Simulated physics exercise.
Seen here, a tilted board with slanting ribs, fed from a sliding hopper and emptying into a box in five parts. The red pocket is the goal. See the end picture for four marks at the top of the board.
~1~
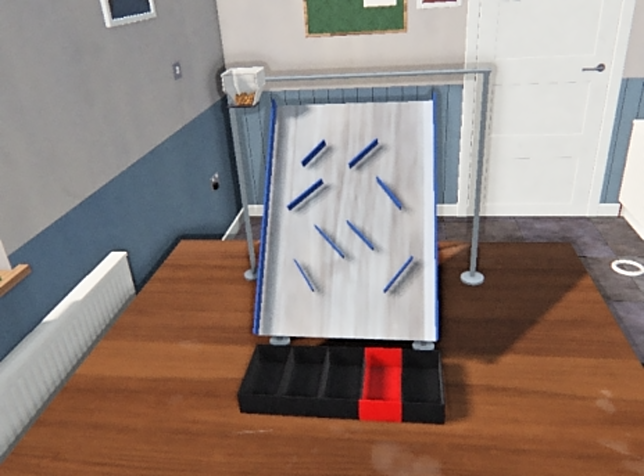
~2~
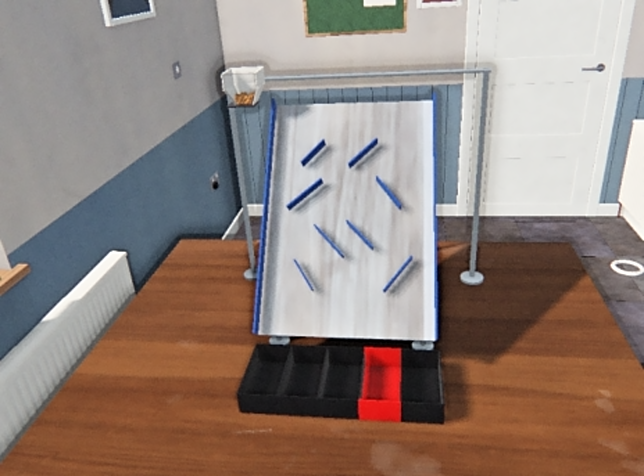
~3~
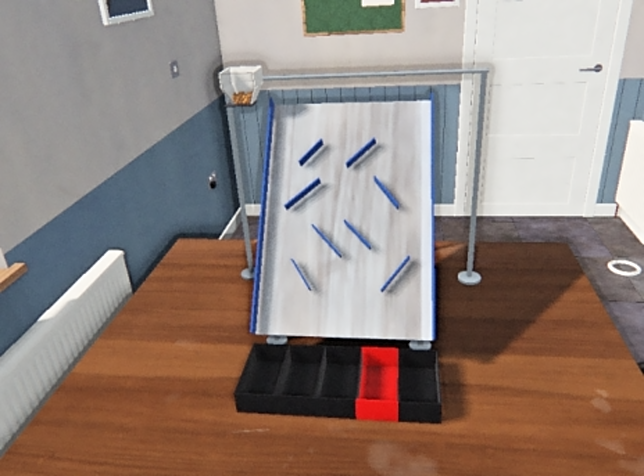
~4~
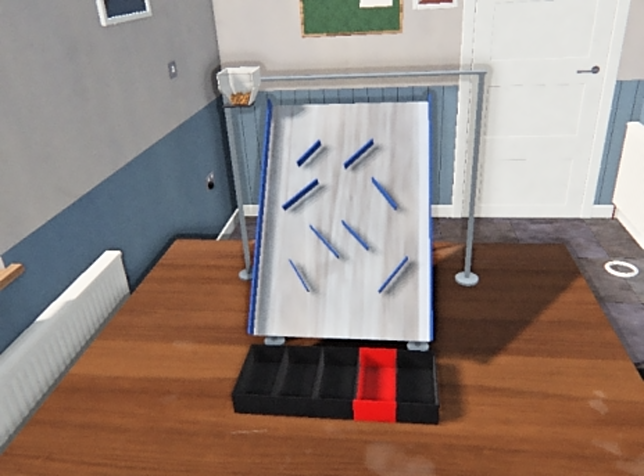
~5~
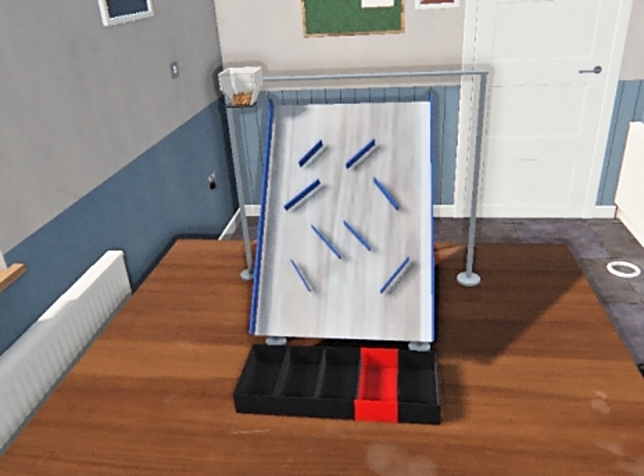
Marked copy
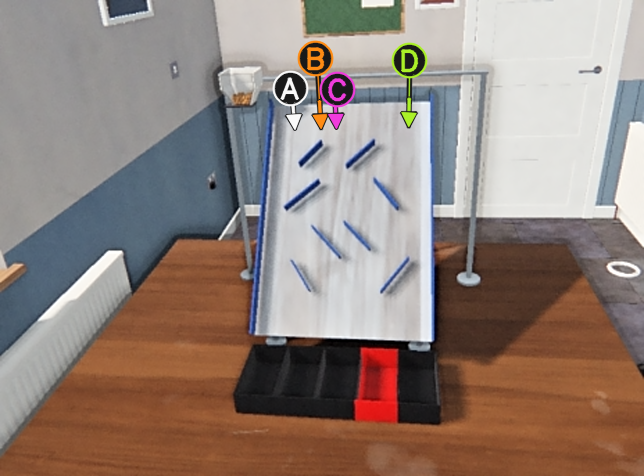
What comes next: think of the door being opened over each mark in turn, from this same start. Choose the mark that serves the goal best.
Go for C.
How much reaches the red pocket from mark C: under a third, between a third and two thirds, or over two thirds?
Mark C gives over two thirds.
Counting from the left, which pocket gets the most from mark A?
The first.
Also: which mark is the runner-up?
Mark B.
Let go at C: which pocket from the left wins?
It is the fourth one.
On the marked copy, mark A meets the board at (294, 124); mark B meets the board at (320, 123); mark C meets the board at (336, 123); mark D meets the board at (408, 121).
With A, not one piece in the red pocket, the larger part in other pockets, roughly a quarter outside the box.
With B, roughly a quarter in the red pocket, roughly half in other pockets, roughly a quarter outside the box.
With C, the larger part in the red pocket, about a tenth in other pockets, about a tenth outside the box.
With D, not one piece in the red pocket, the larger part in other pockets, about a tenth outside the box.
